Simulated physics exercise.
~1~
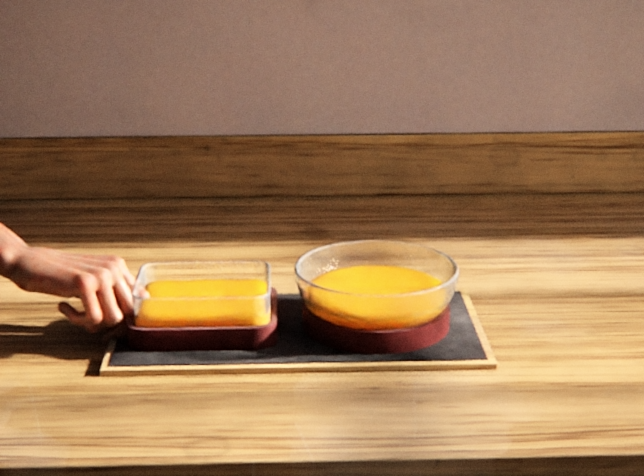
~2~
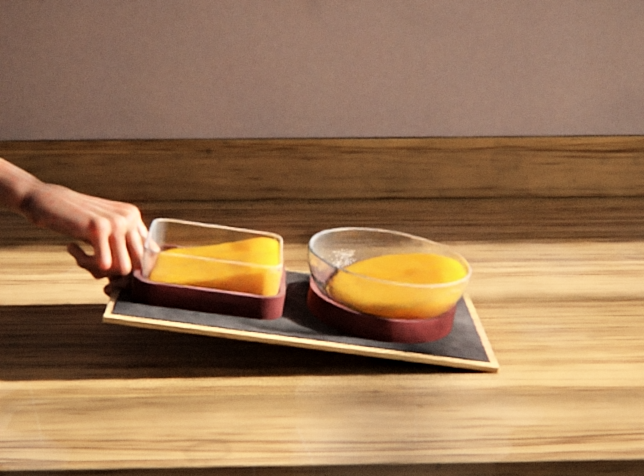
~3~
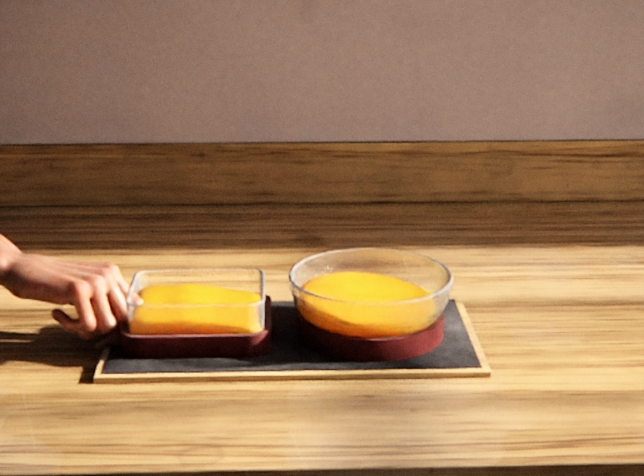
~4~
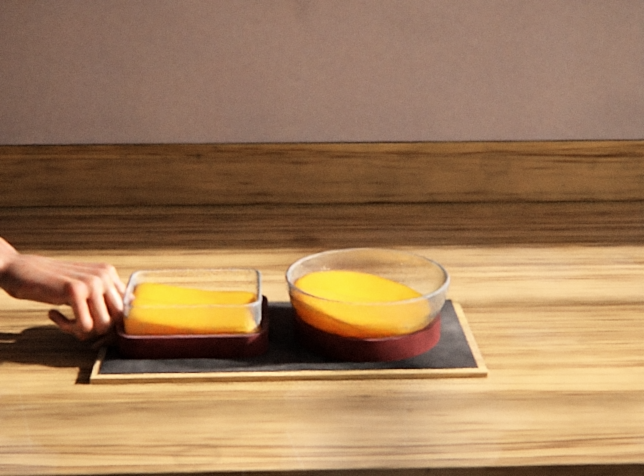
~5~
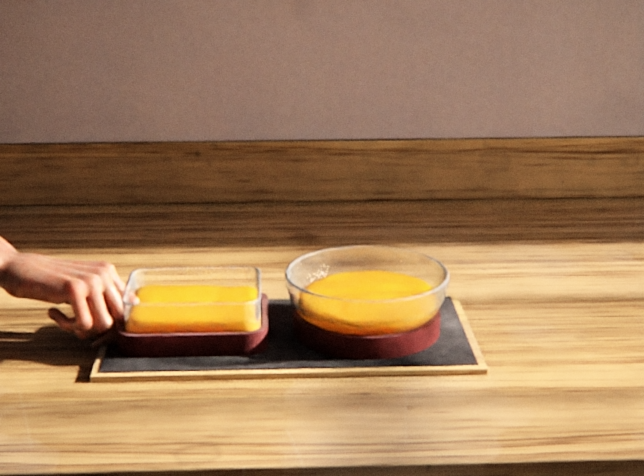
On a wooden worktop, a hand tilted up the left side of a dark tray holding a rectangular glass dish and a round glass bowl of orange juice, then lowered it, and the juice sloshed before settling nearly level, with none spilled.
